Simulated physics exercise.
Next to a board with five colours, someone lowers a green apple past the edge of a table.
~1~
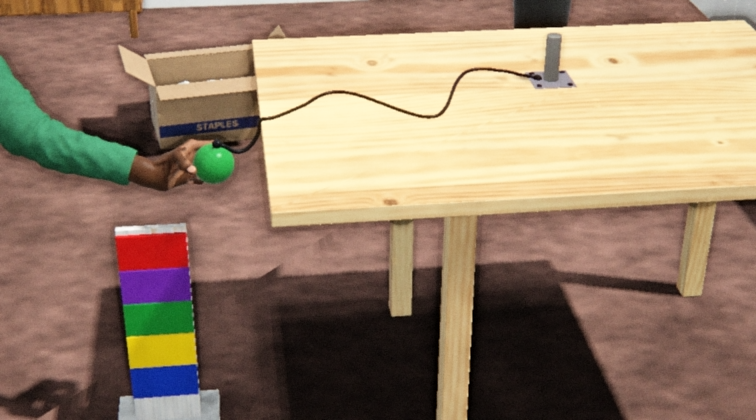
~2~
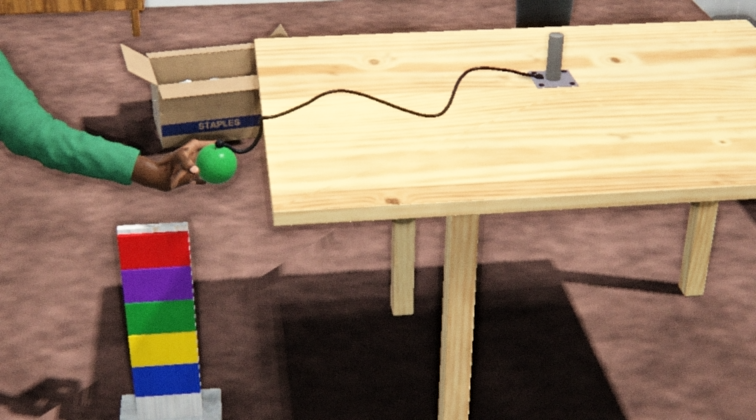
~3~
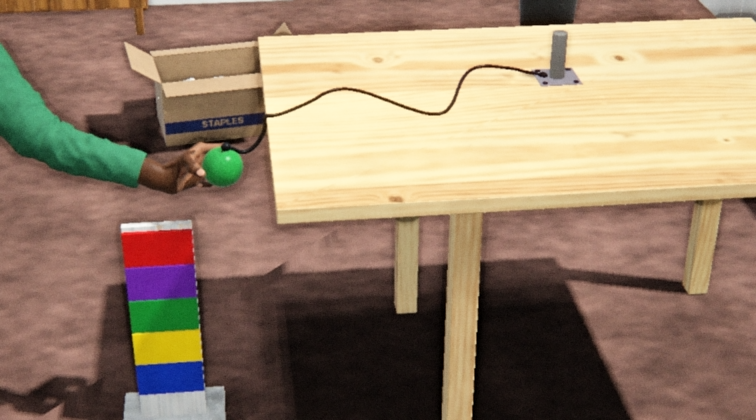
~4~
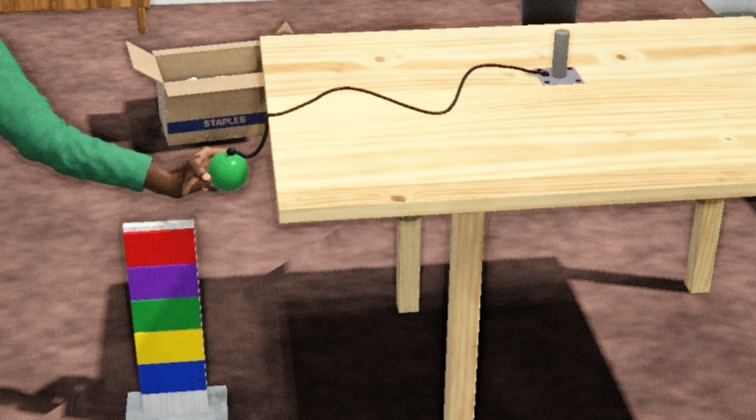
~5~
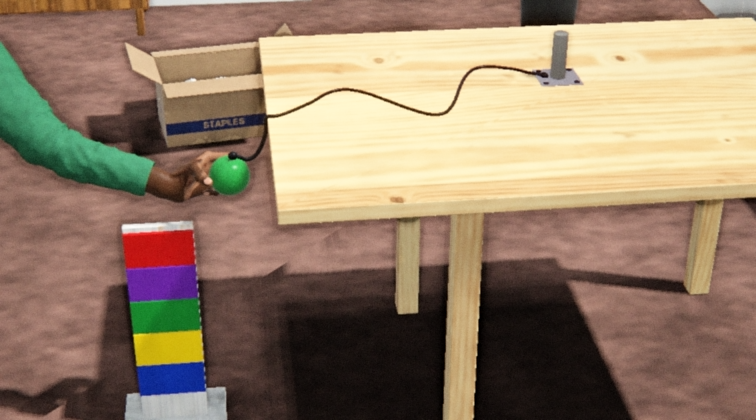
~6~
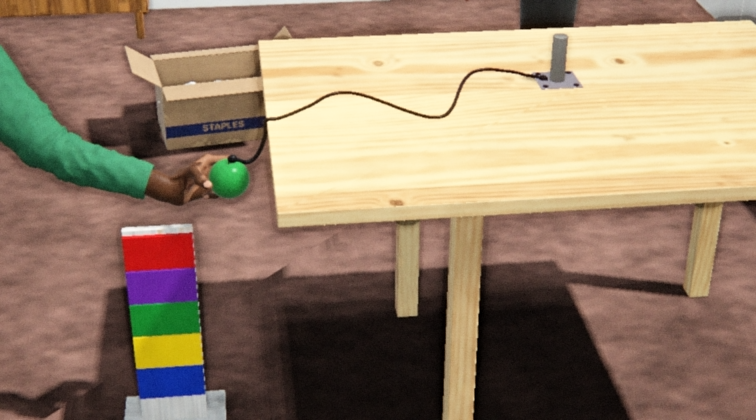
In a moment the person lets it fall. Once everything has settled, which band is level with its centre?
The green band.
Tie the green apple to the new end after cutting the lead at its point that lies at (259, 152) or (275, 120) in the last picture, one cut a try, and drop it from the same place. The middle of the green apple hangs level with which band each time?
One after the other, purple; red.
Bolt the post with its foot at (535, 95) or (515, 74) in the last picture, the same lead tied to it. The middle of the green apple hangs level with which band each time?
Answer, in order: Yellow, yellow.
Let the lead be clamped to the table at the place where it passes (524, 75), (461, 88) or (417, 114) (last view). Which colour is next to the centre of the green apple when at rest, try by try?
Green, then purple, then red.
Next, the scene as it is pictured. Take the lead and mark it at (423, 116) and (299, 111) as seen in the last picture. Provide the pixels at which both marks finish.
Well, the first one sits at (342, 108), and the second one sits at (268, 198).
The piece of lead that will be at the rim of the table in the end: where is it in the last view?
It's near (360, 95) in the last picture.
Early on, apple near (281, 296); level with green.
Midway, apple near (265, 304); level with green.
Finally, apple near (274, 302); level with green. The lead holds its middle at green.
